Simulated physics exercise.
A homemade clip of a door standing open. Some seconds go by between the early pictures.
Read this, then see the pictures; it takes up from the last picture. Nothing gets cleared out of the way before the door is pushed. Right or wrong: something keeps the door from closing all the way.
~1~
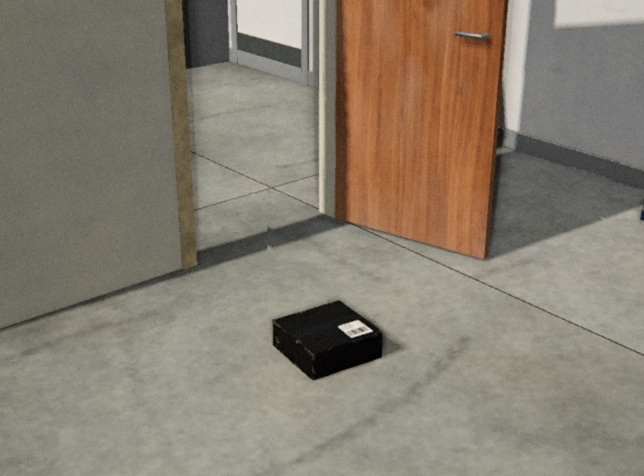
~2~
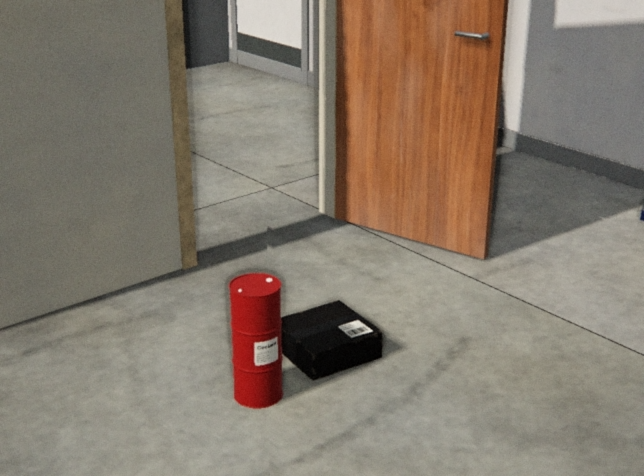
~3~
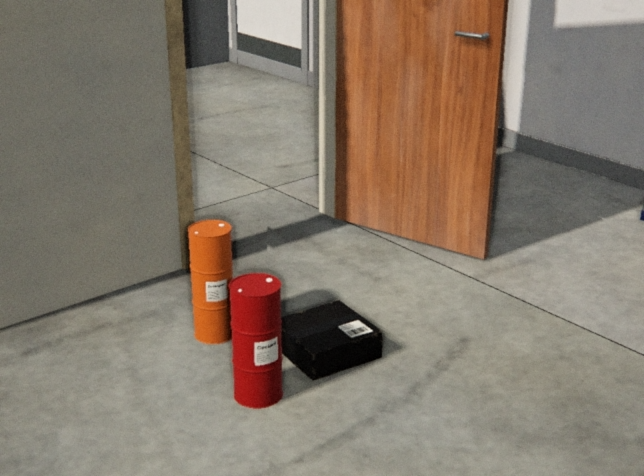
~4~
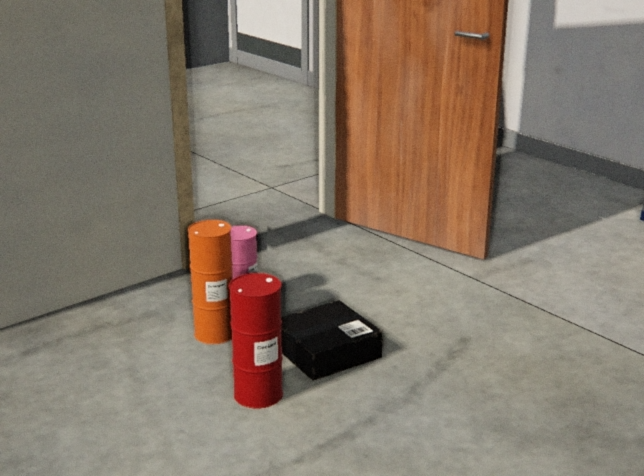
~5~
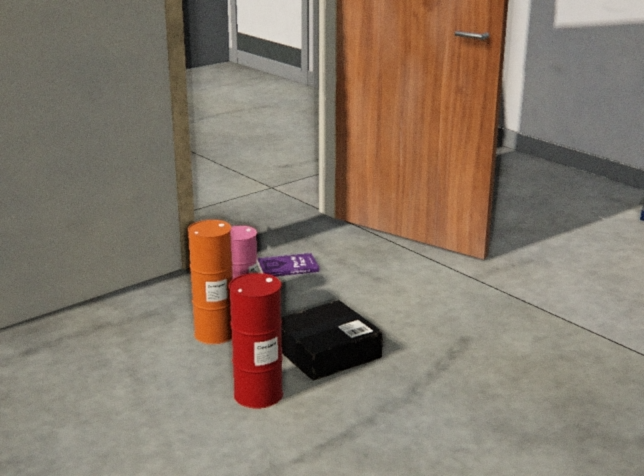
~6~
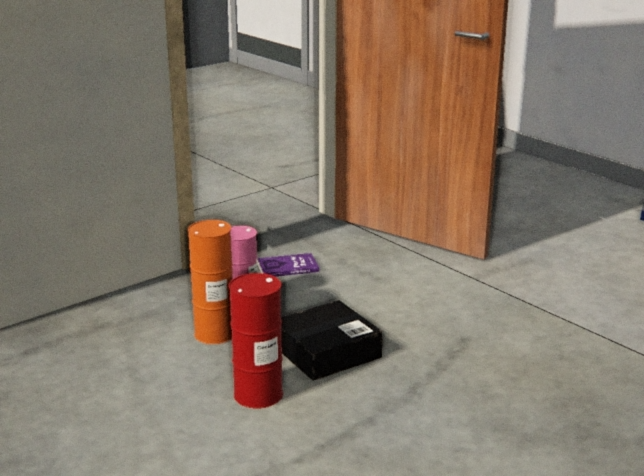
Wrong.
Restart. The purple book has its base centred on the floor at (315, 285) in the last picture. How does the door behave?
Next, the door gets stuck partway.
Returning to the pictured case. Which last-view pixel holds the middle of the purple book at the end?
Near (198, 239).
Then, 0.80 s past the last view, door 75° open.
Then, 1.40 s past the last view, door 35° open; purple book displaced a little near (270, 263).
Then, 1.70 s past the last view, door 16° open; purple book displaced about its own width near (230, 256).
Then, 2.00 s past the last view, door 0° open; purple book displaced well along near (207, 245).
Finally, door 0° open; moved from the start, purple book; the other 4 still in place. Final places as the last picture's camera would see them, purple book near (198, 239).
